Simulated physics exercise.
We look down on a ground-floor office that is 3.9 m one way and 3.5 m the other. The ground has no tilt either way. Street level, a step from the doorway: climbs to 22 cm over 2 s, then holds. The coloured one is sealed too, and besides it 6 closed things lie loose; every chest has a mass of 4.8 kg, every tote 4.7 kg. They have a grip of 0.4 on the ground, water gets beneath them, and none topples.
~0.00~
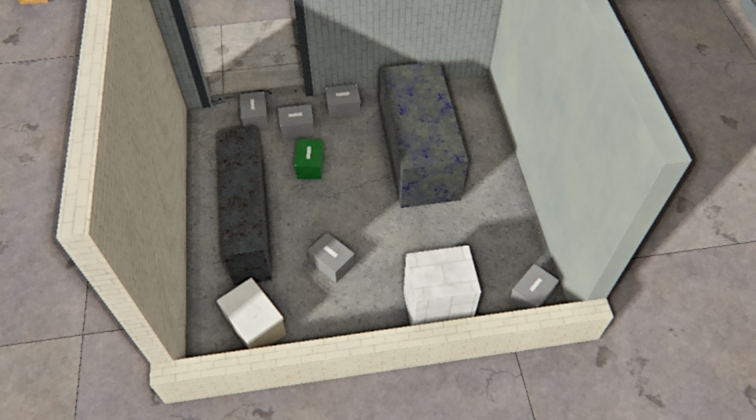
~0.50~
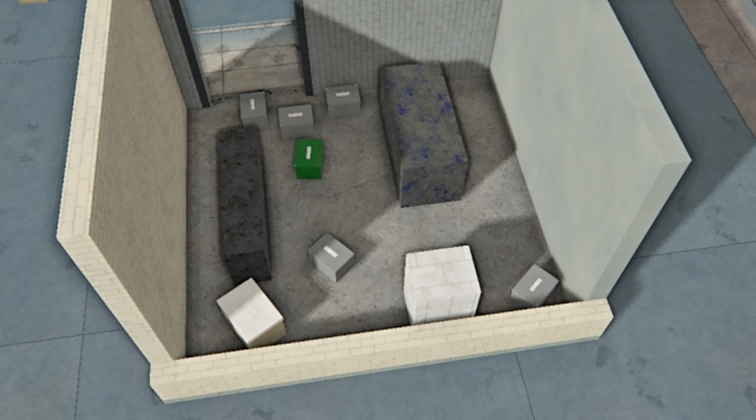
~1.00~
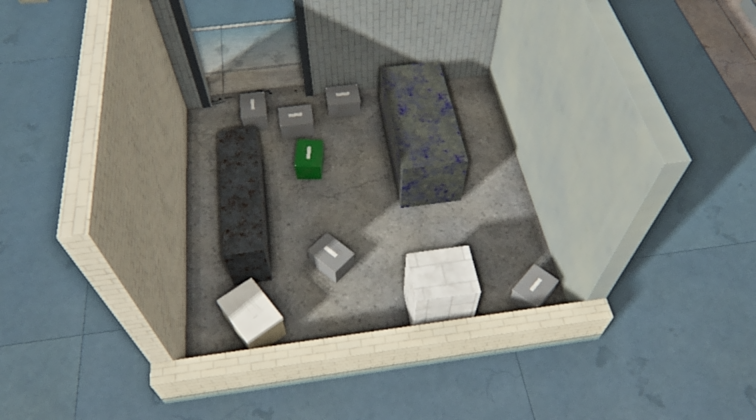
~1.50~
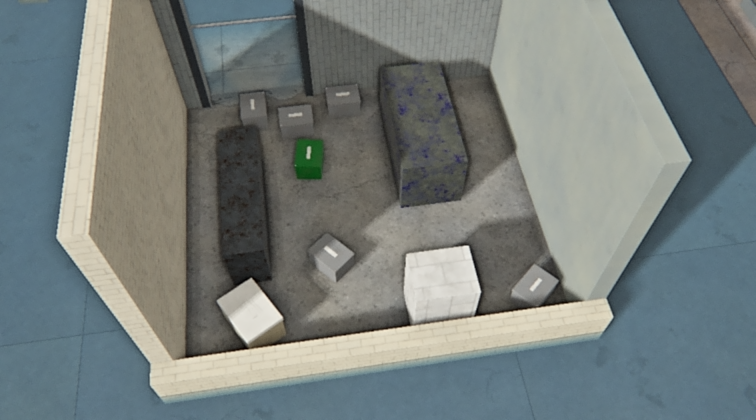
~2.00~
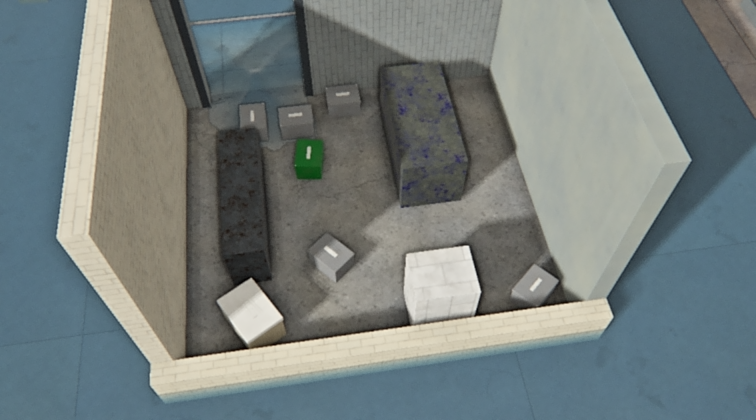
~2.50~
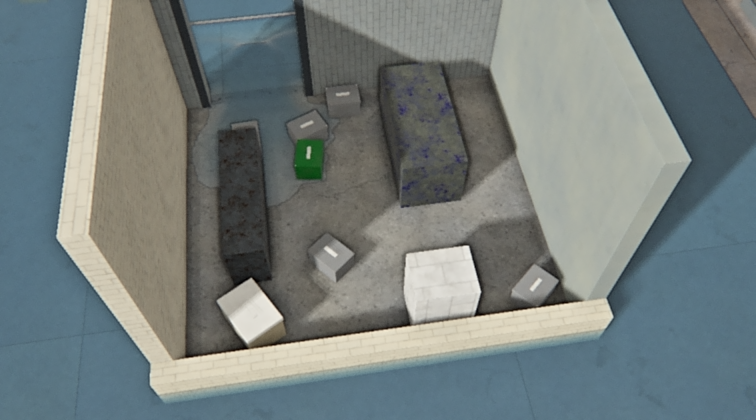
Blue water spread over the ground around a small walled room, then seeped in through the doorway, shifting two gray boxes nearby while the green one and the large blocks stayed put.
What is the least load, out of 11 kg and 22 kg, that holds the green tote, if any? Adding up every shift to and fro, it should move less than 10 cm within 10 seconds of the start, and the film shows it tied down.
Looks to me like neither option works.
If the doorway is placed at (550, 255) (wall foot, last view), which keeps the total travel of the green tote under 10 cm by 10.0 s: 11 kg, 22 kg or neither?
That way, only the big mass suffices.
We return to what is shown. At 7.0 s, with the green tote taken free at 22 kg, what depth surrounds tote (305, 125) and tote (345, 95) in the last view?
Close to 14 and 7 centimetres.
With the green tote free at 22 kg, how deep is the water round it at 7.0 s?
Depth: Approx. 8 cm.
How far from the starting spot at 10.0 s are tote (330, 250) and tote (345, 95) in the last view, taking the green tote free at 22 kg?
Respectively 200 and 20 cm.
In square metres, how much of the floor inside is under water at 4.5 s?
Roughly 8.0 m2 of it is wet.
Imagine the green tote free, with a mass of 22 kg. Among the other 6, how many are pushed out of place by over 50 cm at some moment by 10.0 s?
That comes to 5.
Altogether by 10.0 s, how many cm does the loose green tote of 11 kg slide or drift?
500 cm, roughly.
After 3.5 s the green tote would be 57 cm from its start with 11 kg and 22 cm from its start with 22 kg; 7 cm of water round it then.
After 4.5 s the green tote would be 138 cm from its start with 11 kg and 55 cm from its start with 22 kg; 6 cm of water round it then.
After 7.0 s the green tote would be 230 cm from its start with 11 kg and 90 cm from its start with 22 kg; 8 cm of water round it then.
After 10.0 s the green tote would be 209 cm from its start with 11 kg and 172 cm from its start with 22 kg; 10 cm of water round it then.
